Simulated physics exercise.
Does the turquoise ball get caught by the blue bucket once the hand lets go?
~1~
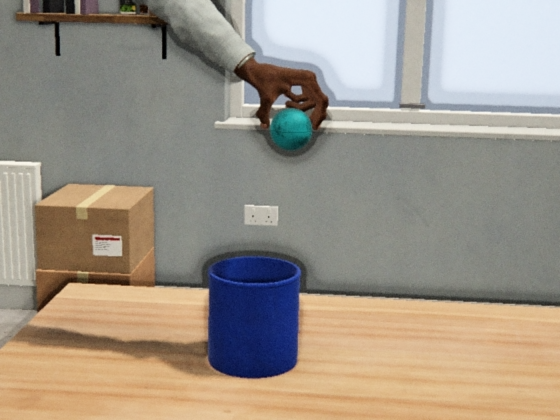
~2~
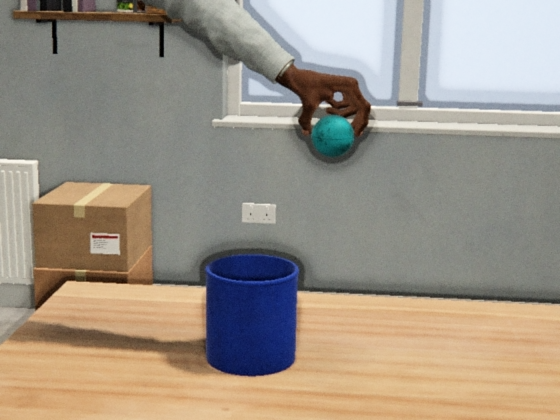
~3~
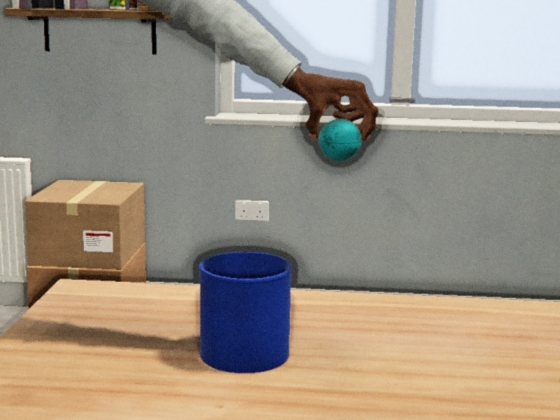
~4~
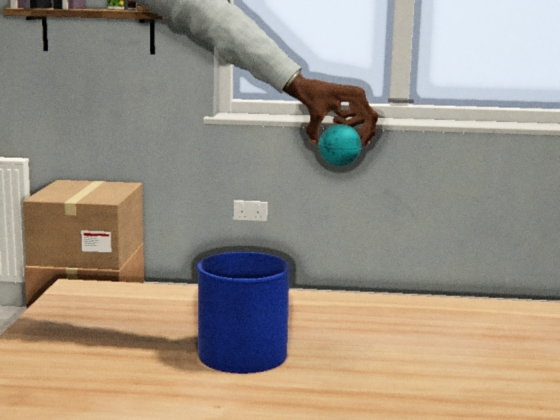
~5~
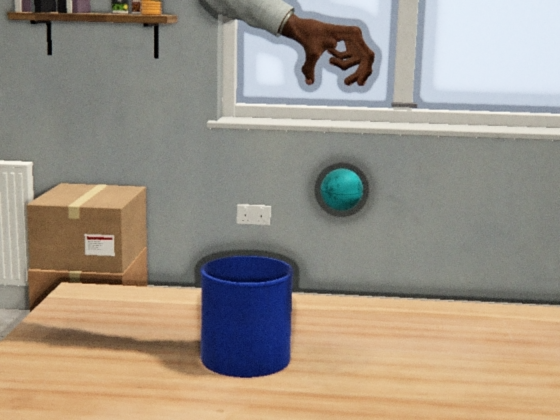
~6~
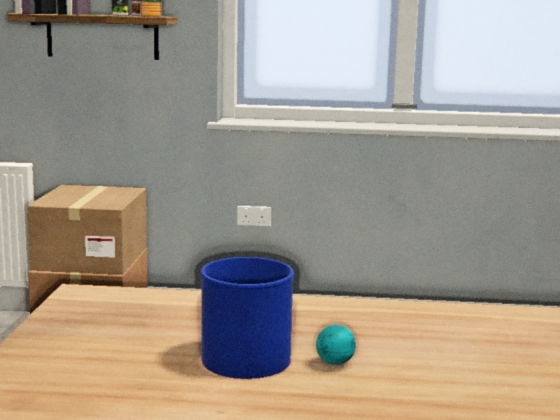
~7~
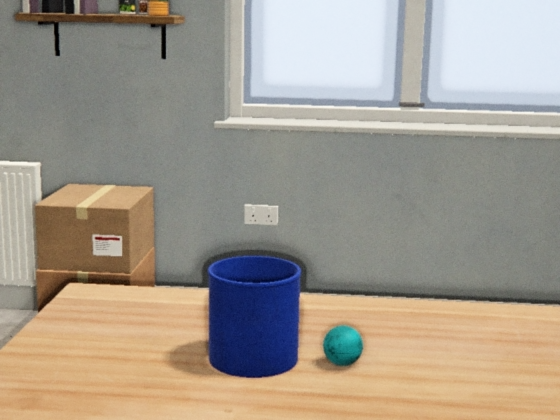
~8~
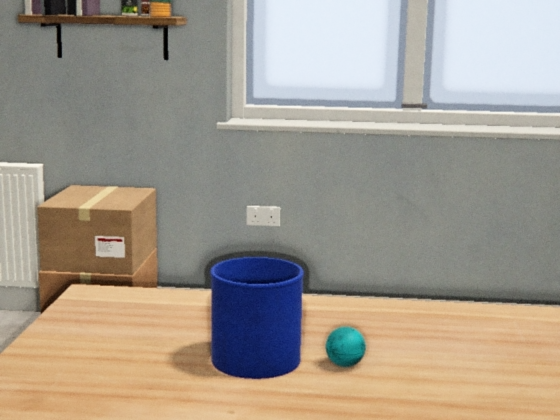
No, the turquoise ball misses the bucket and comes down beside it. It ends up on the table just to the right of the bucket.
